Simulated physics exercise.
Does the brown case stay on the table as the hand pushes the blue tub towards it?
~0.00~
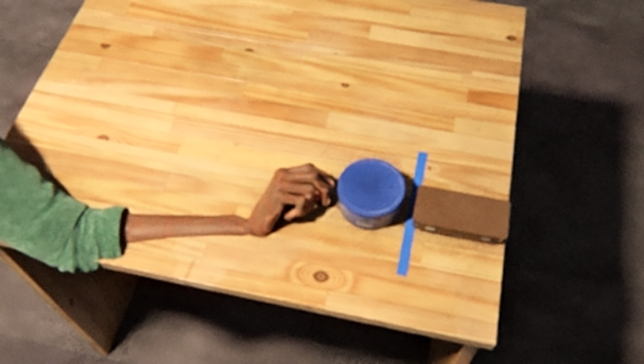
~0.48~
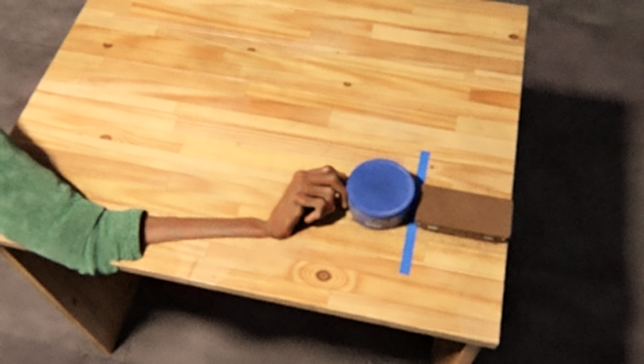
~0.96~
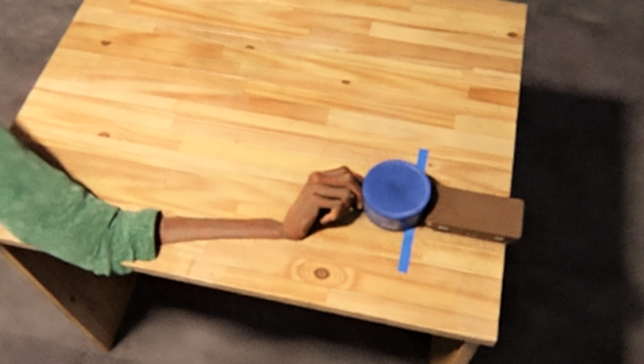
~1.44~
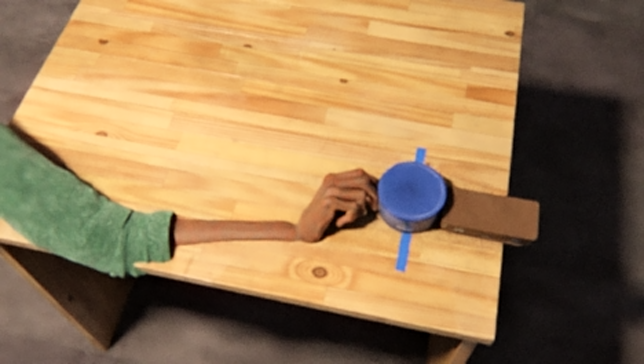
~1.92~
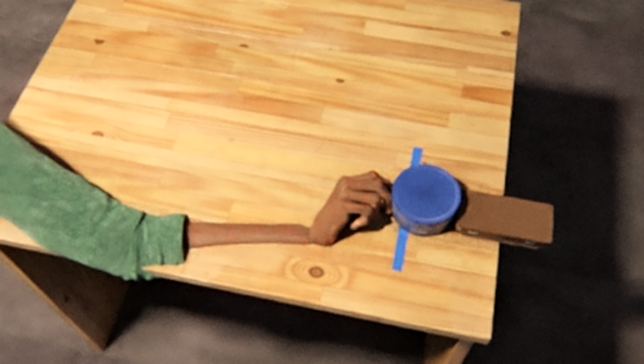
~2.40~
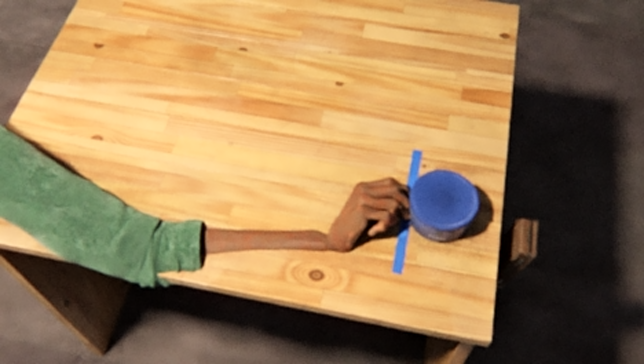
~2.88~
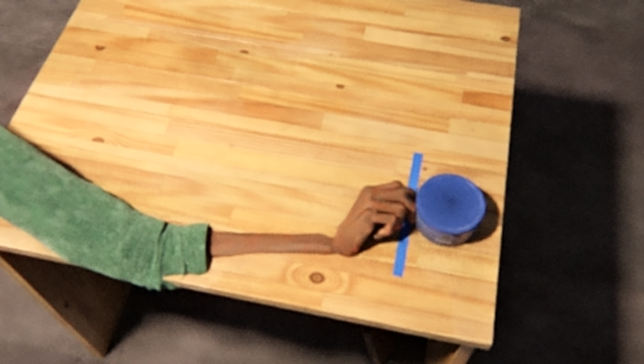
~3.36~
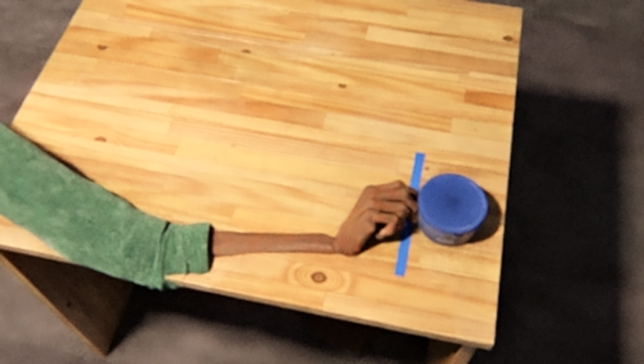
No, the brown case is pushed past the right edge and falls off the table, while the blue tub stays on top.
